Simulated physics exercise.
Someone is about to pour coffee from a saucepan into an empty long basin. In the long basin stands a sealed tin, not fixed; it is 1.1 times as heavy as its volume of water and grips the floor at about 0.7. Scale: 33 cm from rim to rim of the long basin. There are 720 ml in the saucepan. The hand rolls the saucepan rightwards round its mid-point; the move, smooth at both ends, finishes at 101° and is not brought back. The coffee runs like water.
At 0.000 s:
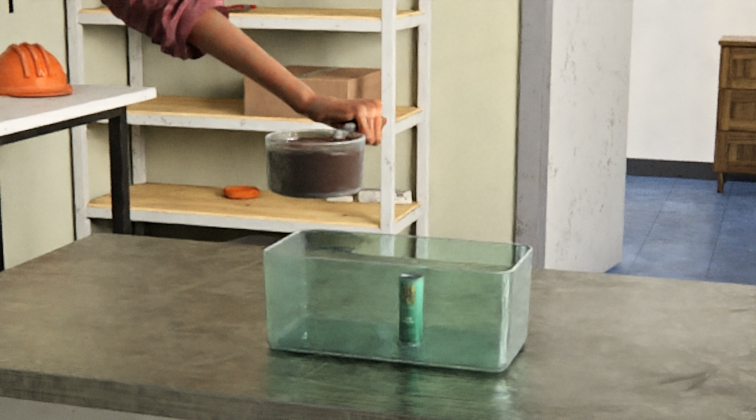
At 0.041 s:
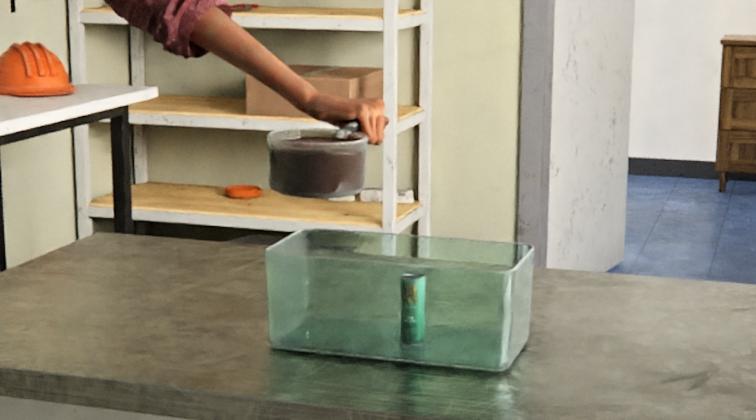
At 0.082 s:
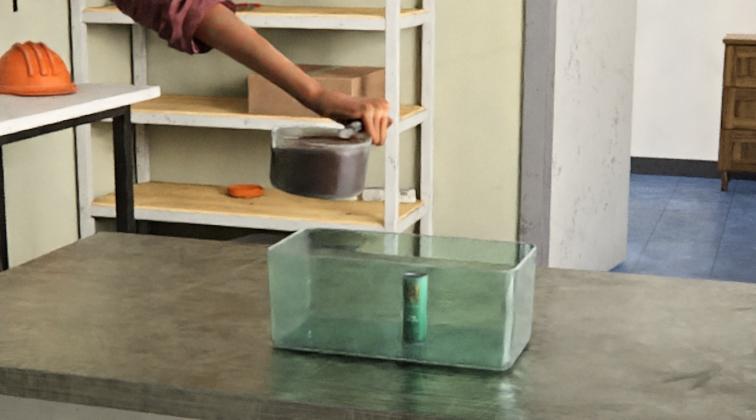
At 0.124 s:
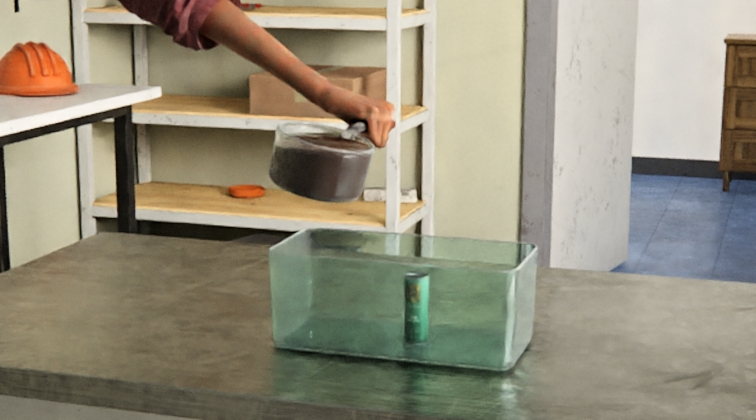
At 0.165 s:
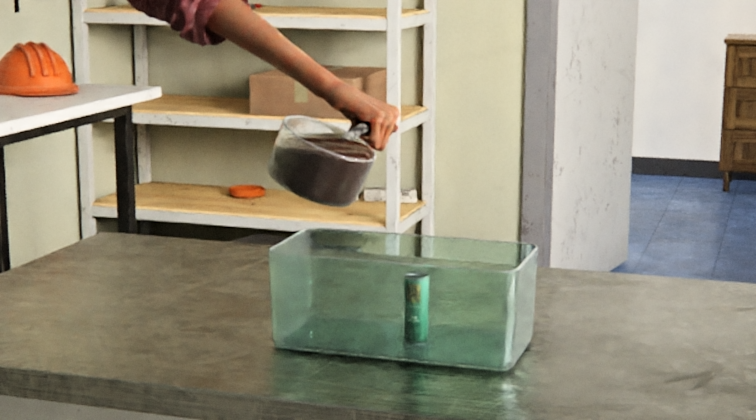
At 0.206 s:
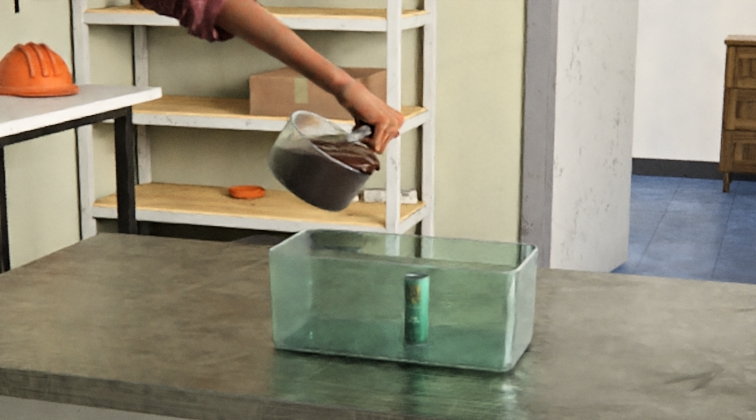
In a workshop, a hand slowly tilts a saucepan of dark liquid rightwards above a glass basin.
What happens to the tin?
It goes over.
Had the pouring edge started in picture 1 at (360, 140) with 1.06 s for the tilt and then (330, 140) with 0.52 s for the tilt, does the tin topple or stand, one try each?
First it remains upright; then it remains upright.
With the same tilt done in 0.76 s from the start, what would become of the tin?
The tin keeps standing.
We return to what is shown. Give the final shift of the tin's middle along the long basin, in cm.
About 8.0 cm.
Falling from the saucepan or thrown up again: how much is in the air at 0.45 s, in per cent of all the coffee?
Some 34 per cent.
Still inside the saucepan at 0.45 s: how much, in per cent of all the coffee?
About 28 per cent.
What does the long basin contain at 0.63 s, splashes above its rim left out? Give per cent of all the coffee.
Near 88 in a hundred.
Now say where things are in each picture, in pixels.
In the first picture, it leans 0°; its right rim is at (361, 141); the coffee meets the walls at (273, 142) and (361, 147); the long basin's rim runs from (282, 242) to (522, 261); the tin's top is at (412, 279).
In the second picture, it leans 2°; its right rim is at (364, 141); the coffee meets the walls at (275, 141) and (363, 147).
In the third picture, it leans 6°; its right rim is at (367, 145); the coffee meets the walls at (279, 140) and (367, 147).
In the fourth picture, it leans 14°; its right rim is at (371, 152); the coffee meets the walls at (282, 139) and (371, 149).
In the fifth picture, it leans 23°; its right rim is at (372, 161); the coffee meets the walls at (281, 142) and (373, 155); 1 per cent is over the edge.
In the sixth picture, it leans 34°; its right rim is at (372, 172); the coffee meets the walls at (280, 142) and (366, 161); 5 per cent is over the edge.
After 0.45 s the tilt is 97° and 28 per cent is still to pour; the tin stands where it began.
After 0.63 s the tilt is 101° and 7 per cent is still to pour; the tin leans 4°.
After 0.82 s the tilt is 101° and 1 per cent is still to pour; the tin leans 50°.
After 1.02 s the tilt is 101° and 0 per cent is still to pour; the tin lies on its side.
In the end the tin lies on its side.
